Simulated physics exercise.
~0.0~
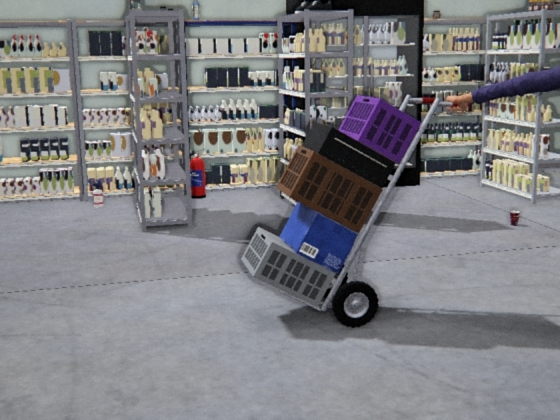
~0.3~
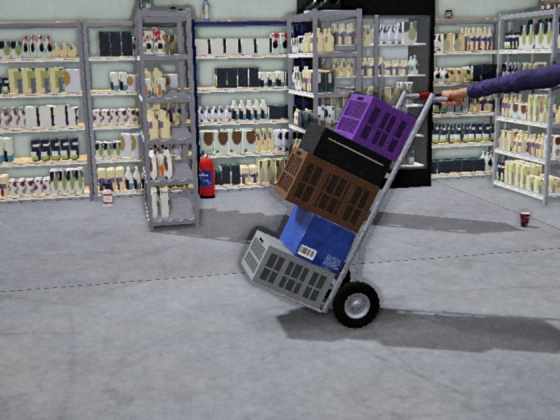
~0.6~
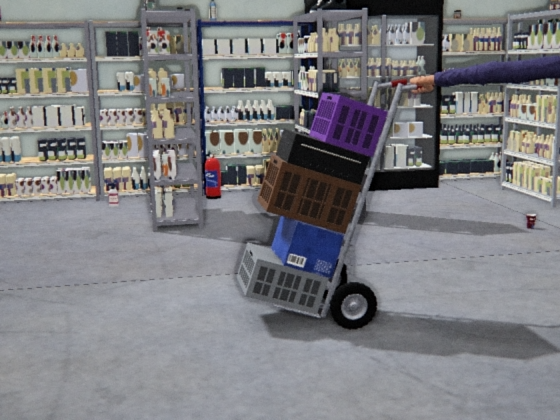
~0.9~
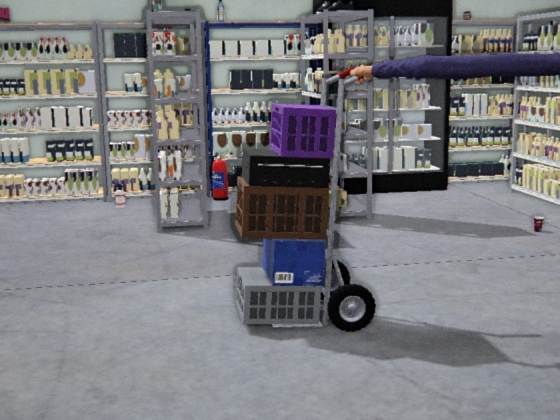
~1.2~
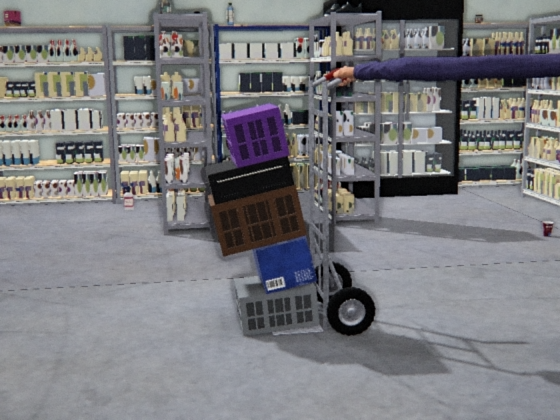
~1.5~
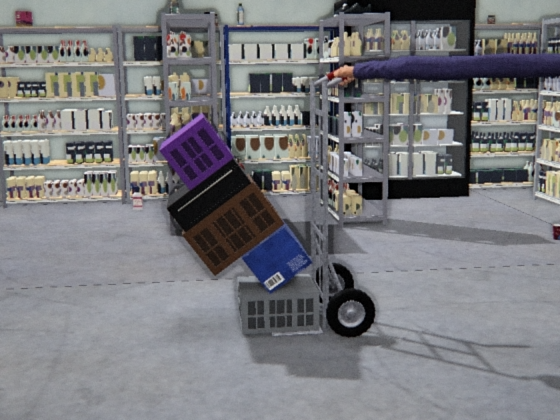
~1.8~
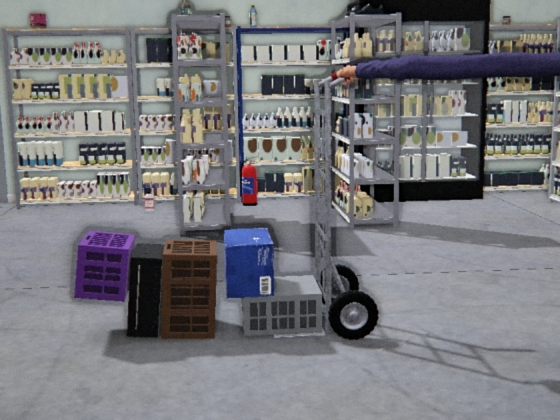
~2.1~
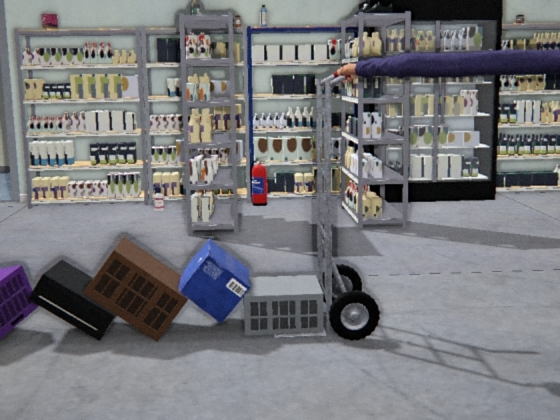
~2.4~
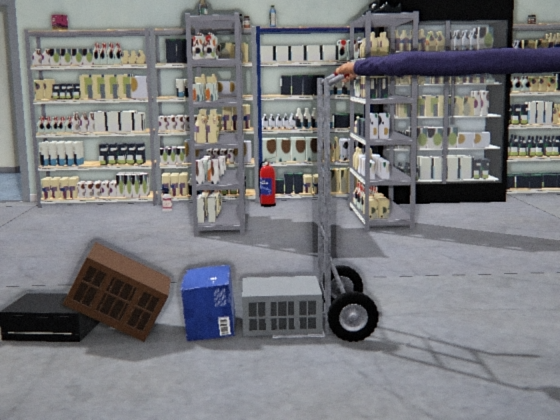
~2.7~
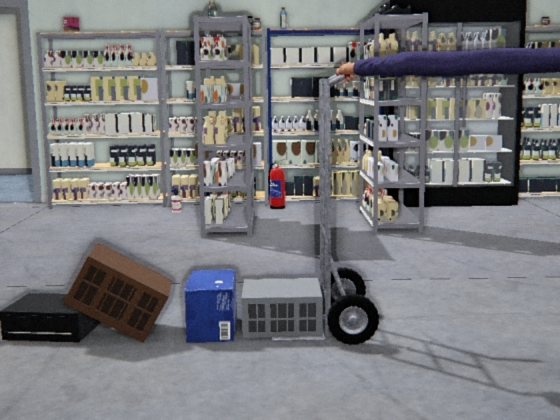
A stacked hand truck is tipped upright and four items topple left, leaving the grey crate.
